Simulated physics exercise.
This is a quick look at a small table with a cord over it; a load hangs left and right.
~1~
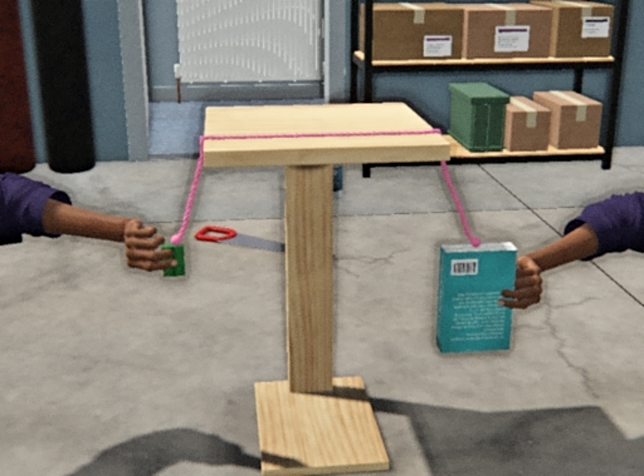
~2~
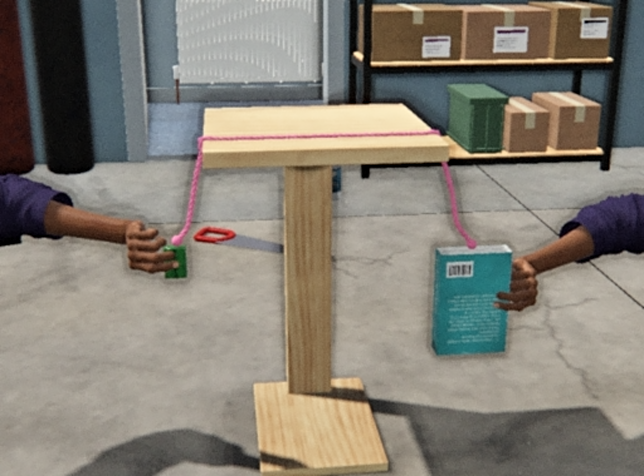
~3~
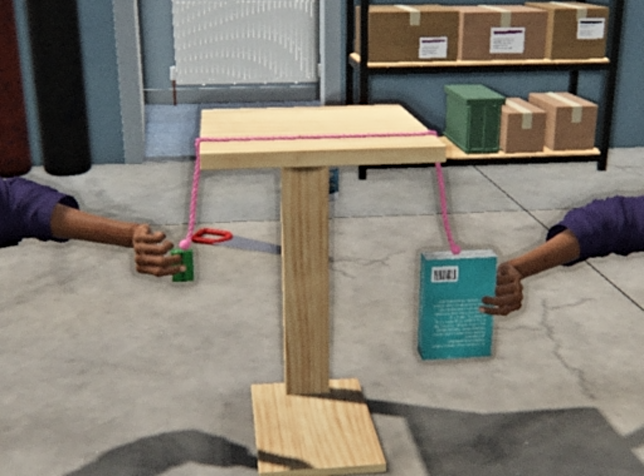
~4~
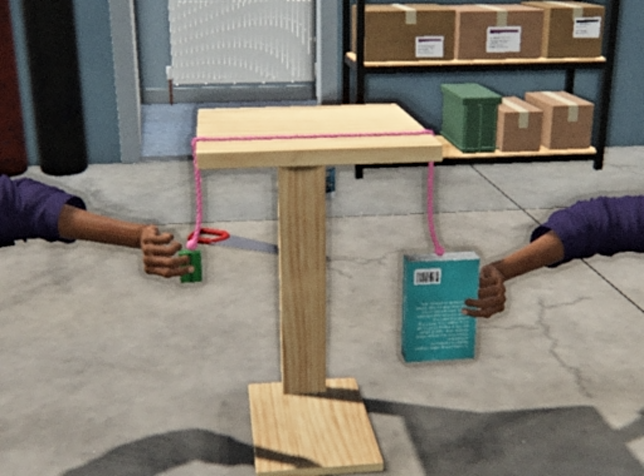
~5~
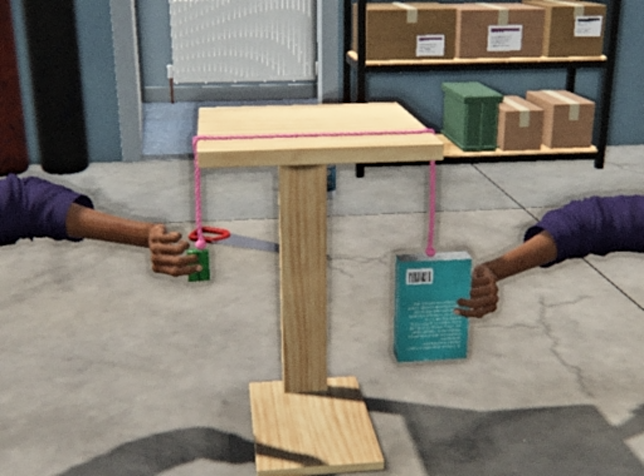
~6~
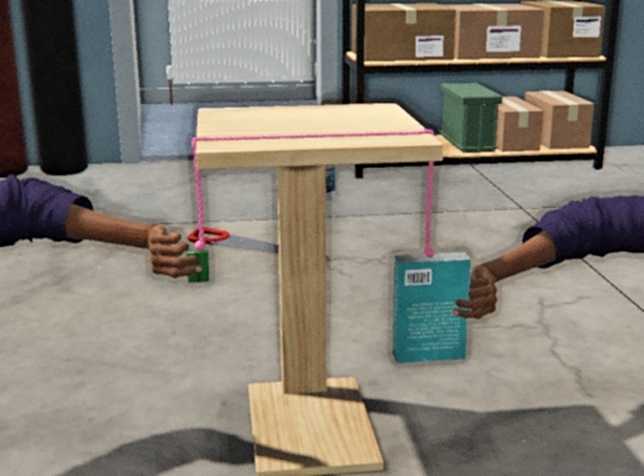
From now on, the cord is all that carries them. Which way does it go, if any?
Down on the right.
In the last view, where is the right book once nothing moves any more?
Middle: (425, 410).
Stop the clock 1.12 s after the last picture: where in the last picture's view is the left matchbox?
About (414, 433).
Then, 0.66 s later than the last view, left matchbox lower; right book down on the floor near (426, 410).
Then, 1.12 s later than the last view, left matchbox down on the floor near (414, 433); right book down on the floor near (425, 411).
Finally, left matchbox down on the floor near (362, 441); right book down on the floor near (425, 410). The cord runs down on the right.
